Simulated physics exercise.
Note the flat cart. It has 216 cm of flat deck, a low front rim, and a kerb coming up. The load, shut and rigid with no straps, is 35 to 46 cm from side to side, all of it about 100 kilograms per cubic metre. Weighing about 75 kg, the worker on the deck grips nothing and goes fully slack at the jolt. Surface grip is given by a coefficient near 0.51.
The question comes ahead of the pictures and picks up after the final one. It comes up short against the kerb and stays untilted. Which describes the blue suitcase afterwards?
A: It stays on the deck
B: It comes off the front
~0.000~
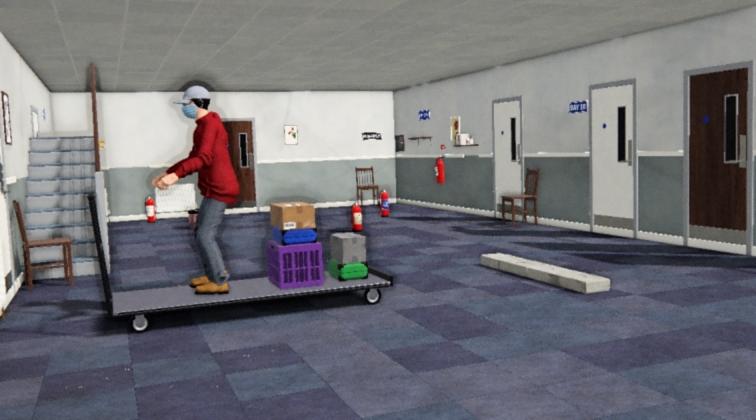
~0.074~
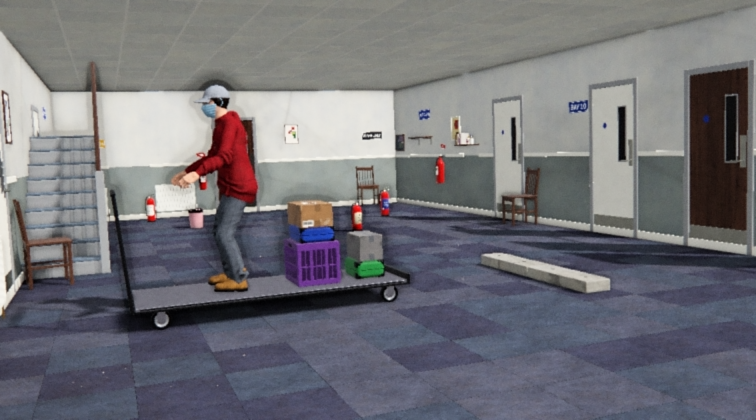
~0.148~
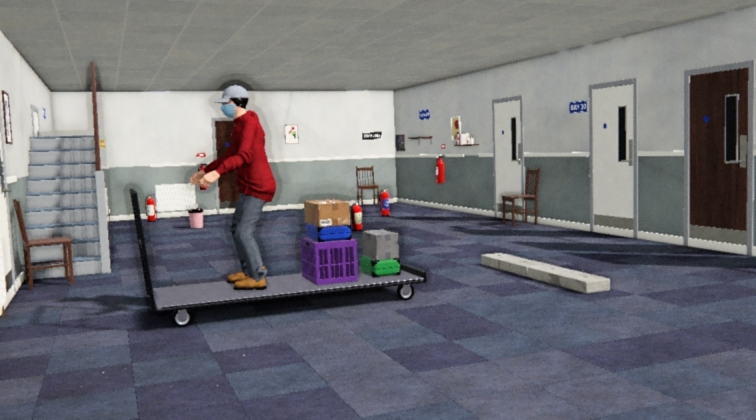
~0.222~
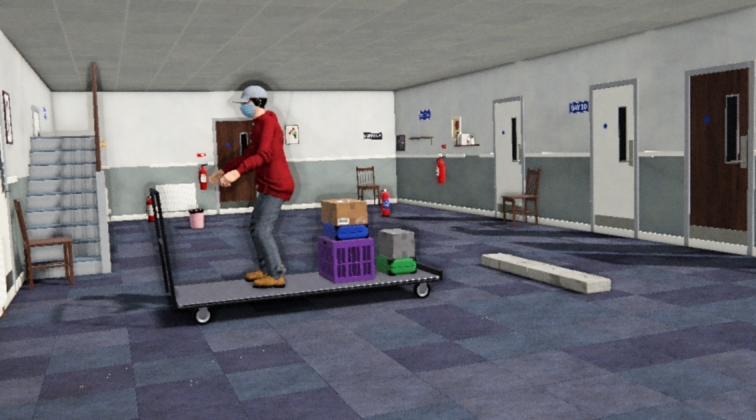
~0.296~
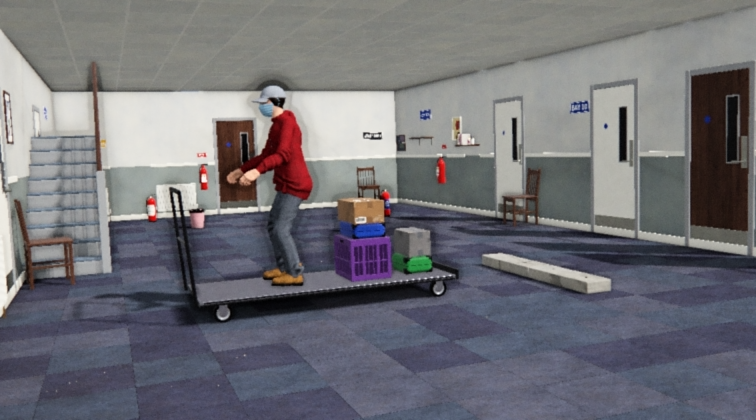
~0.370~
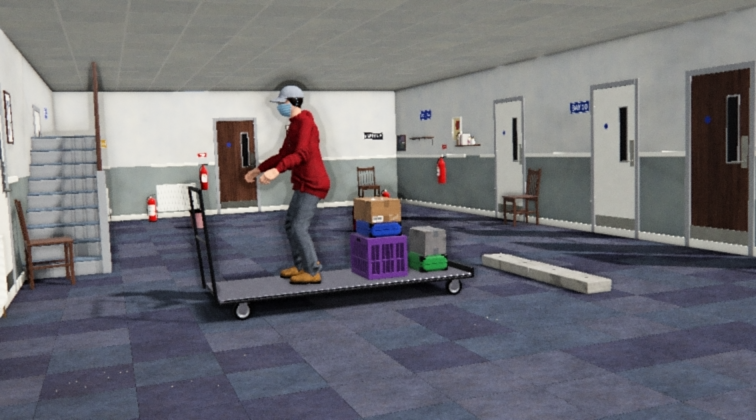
(B) It comes off the front.
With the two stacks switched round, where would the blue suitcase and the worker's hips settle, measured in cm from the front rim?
In that case the blue one ends 40 cm past the front rim, while the hips stay 90 cm behind it.
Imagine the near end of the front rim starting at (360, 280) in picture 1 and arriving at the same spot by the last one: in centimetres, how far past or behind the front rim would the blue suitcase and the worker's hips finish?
In that case blue 70 past, hips 30 past.
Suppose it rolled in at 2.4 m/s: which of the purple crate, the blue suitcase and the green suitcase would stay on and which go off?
Results: Purple still carried, blue not carried, green still carried.
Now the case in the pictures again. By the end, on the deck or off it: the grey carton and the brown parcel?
Result - grey: Goes over; brown: Goes over.
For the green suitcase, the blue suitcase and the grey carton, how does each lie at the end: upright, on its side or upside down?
At rest: Green standing; blue inverted; grey inverted.
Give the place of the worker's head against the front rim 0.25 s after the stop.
At that moment it sits around 100 cm behind the rim.
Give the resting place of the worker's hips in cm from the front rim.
Hips: Approx. 50 cm behind rim.
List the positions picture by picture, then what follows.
The first frame shows blue suitcase (294, 234), brown parcel (292, 215), rim corner (392, 282); 165 cm short of the stop.
The second frame shows blue suitcase (311, 232), brown parcel (309, 214), rim corner (409, 280); 150 cm short of the stop.
The third frame shows blue suitcase (328, 231), brown parcel (326, 213), rim corner (425, 278); 135 cm short of the stop.
The fourth frame shows blue suitcase (345, 230), brown parcel (343, 212), rim corner (441, 276); 120 cm short of the stop.
The fifth frame shows blue suitcase (362, 229), brown parcel (360, 210), rim corner (457, 275); 105 cm short of the stop.
The sixth frame shows blue suitcase (378, 227), brown parcel (376, 209), rim corner (473, 273); 90 cm short of the stop. Speed about 2.0 m/s.
Impact comes at 0.81 s.
After 1.06 s the blue suitcase is 38 cm behind the rim, tilted 0°, near (501, 218) in the last picture's view.
After 1.36 s the blue suitcase is 21 cm behind the rim, tilted 35°, near (517, 221) in the last picture's view.
After 1.81 s the blue suitcase is 6 cm behind the rim, tilted 105°, near (530, 227) in the last picture's view.
When all is still (4.8 s), past the rim, blue suitcase, grey carton and brown parcel; behind it, green suitcase, purple crate and the worker's hips.
